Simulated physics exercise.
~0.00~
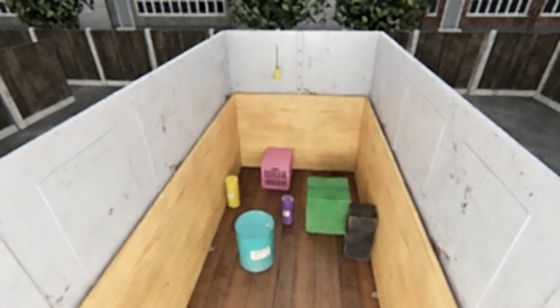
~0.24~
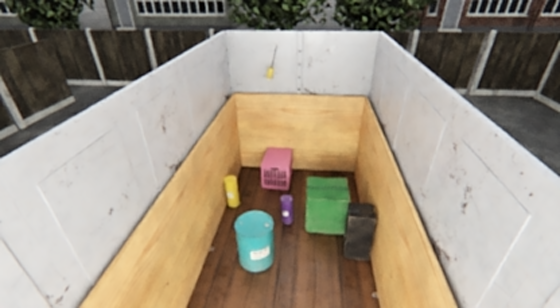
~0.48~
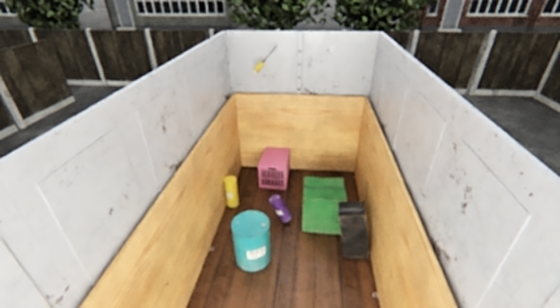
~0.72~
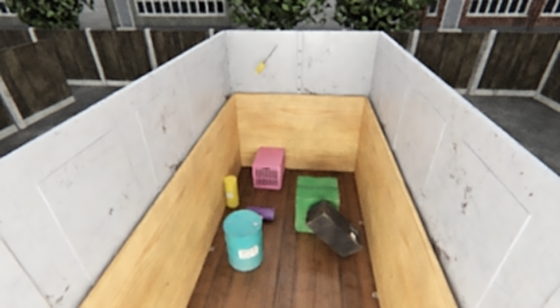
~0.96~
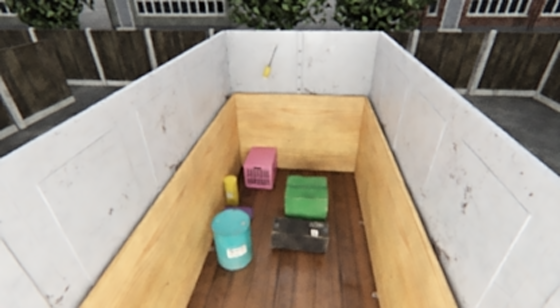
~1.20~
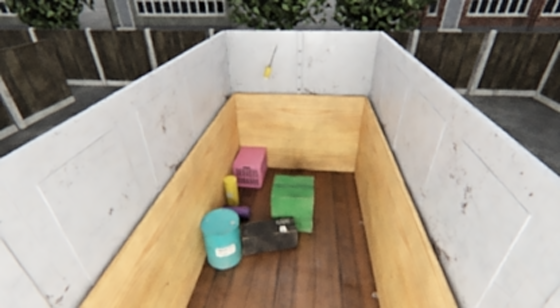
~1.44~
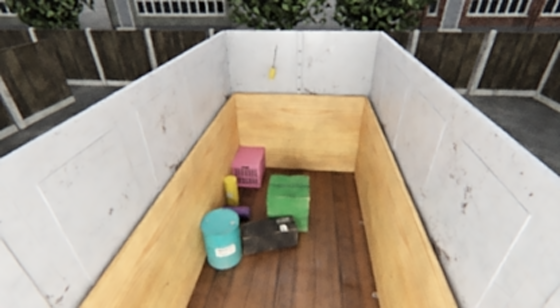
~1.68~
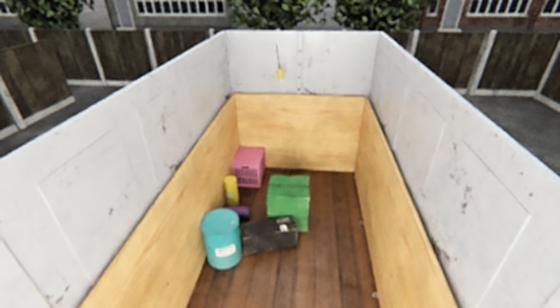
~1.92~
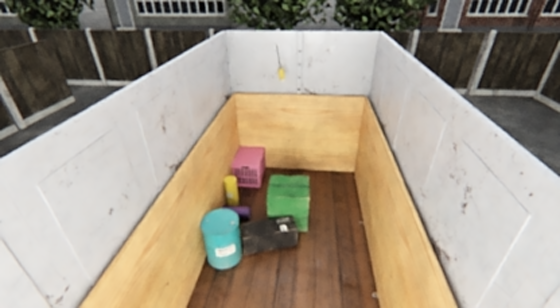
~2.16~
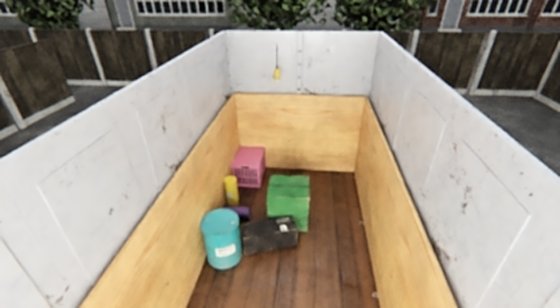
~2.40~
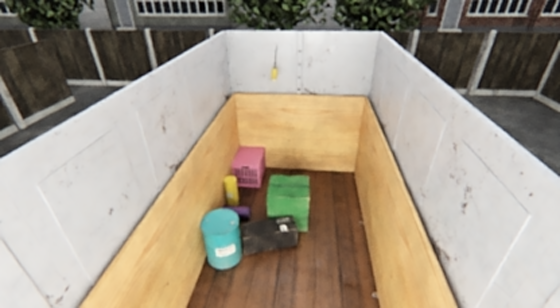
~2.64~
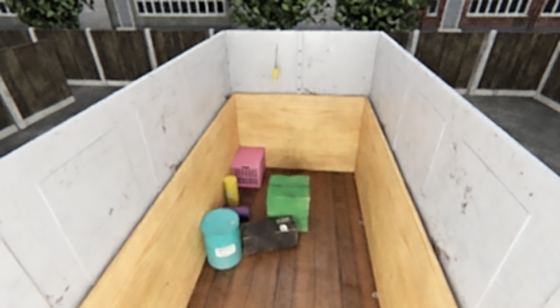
In a van's load bay, loose pieces slide left, and the purple and black ones topple.
